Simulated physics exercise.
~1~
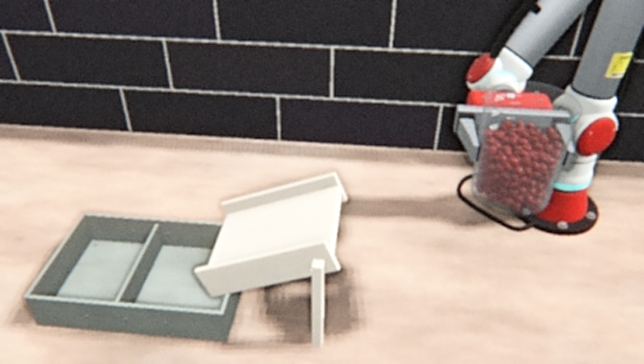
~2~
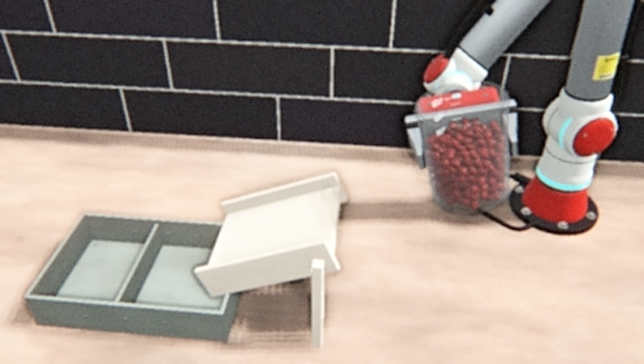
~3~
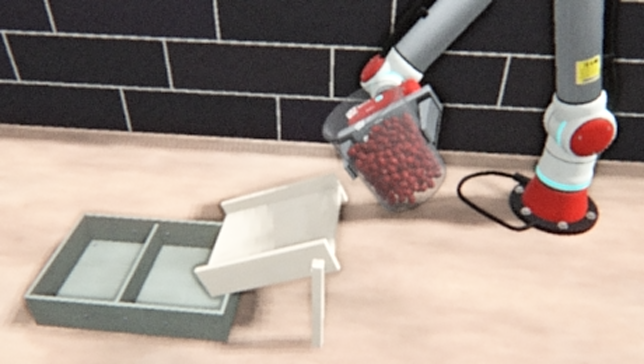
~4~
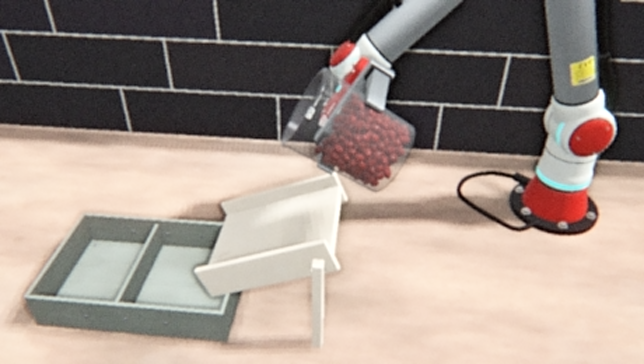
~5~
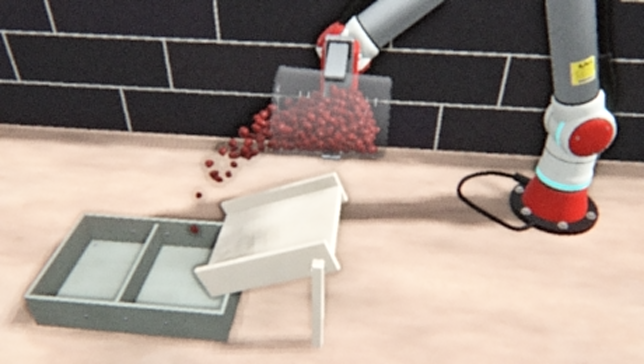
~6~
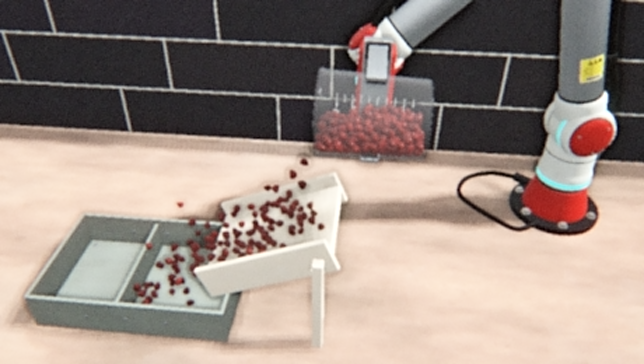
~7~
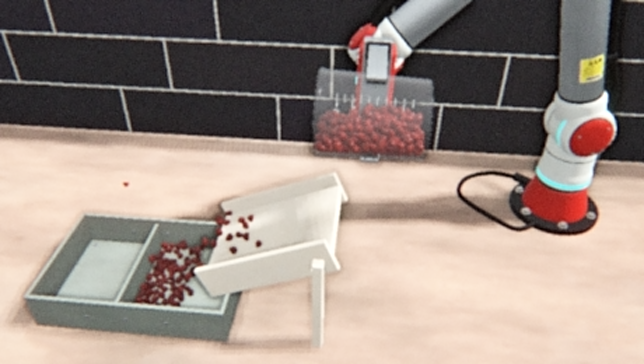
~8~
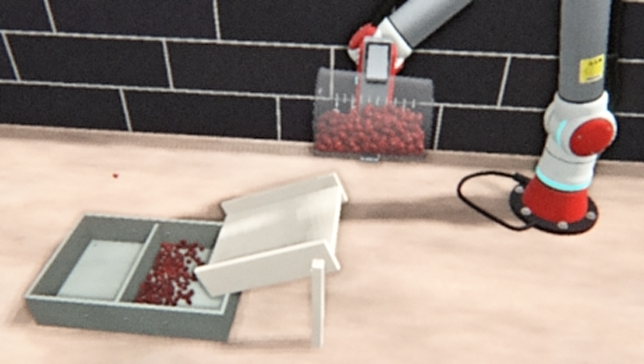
A grey and white robot arm with red joints stands at the right of a pale tabletop before a black tiled wall, seen from slightly above, gripping a clear cup of dark red beans. A cream chute slopes down leftwards into a grey-green tray with two compartments. The arm carries the cup left, tipping it until it lies on its side and beans spill out. It then draws back slightly right and stops. The beans tumble down the chute into the tray's right compartment, leaving the left one empty, many still in the cup, and one stray on the table.
